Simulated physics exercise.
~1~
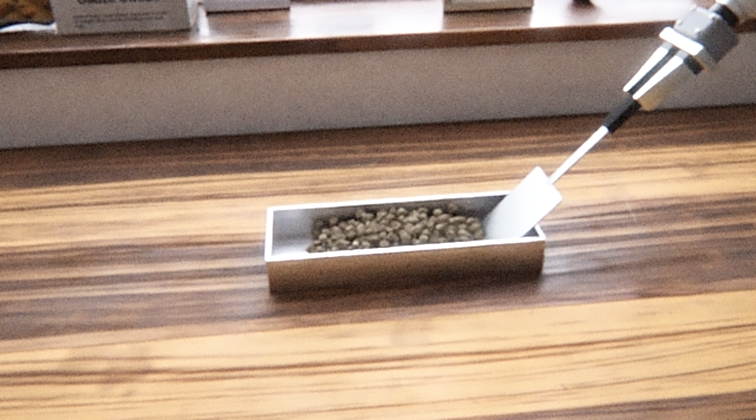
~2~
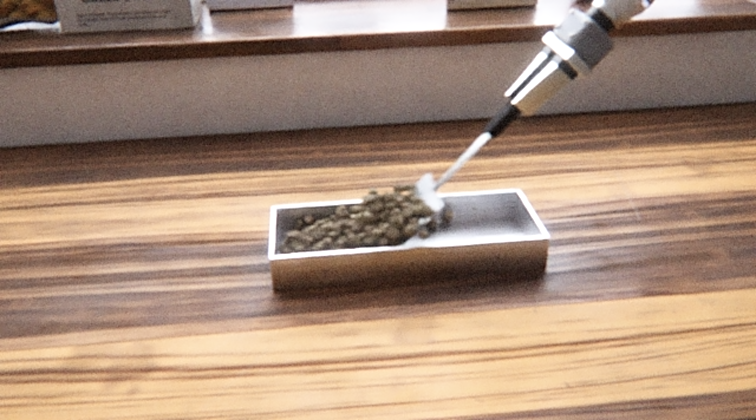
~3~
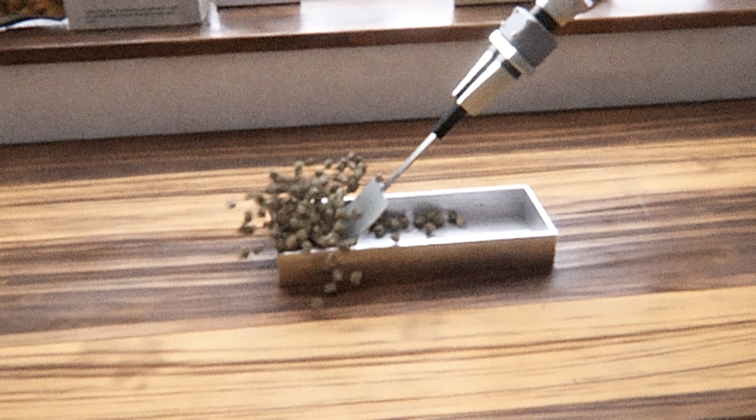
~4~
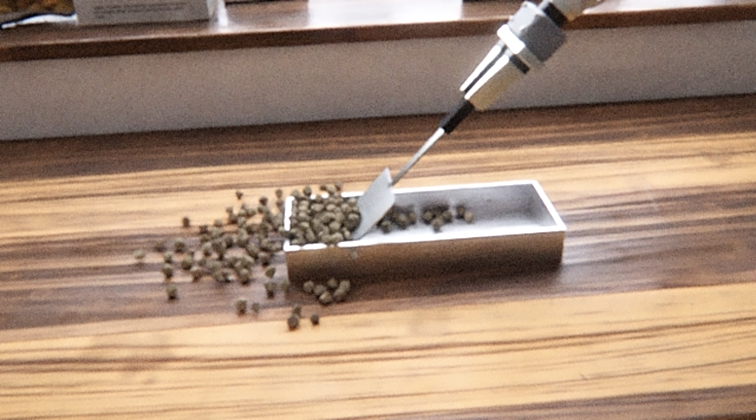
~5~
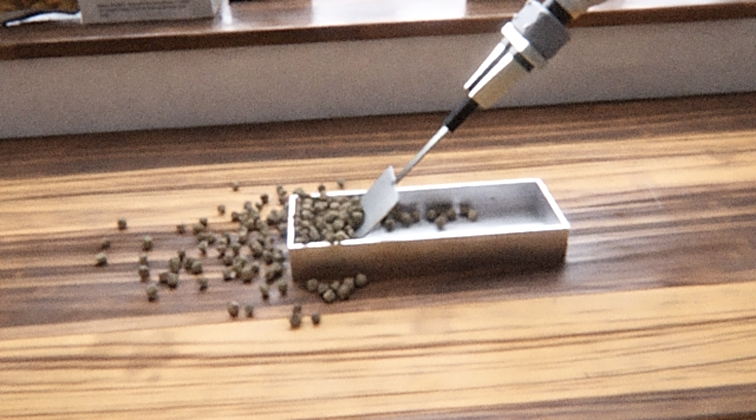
We see a robot arm with a spatula push a pile of small pebbles leftward through a metal tin on a wooden table, sending many over the left end; the spatula stops inside, and the pebbles end up partly in the tin, partly scattered on the table.
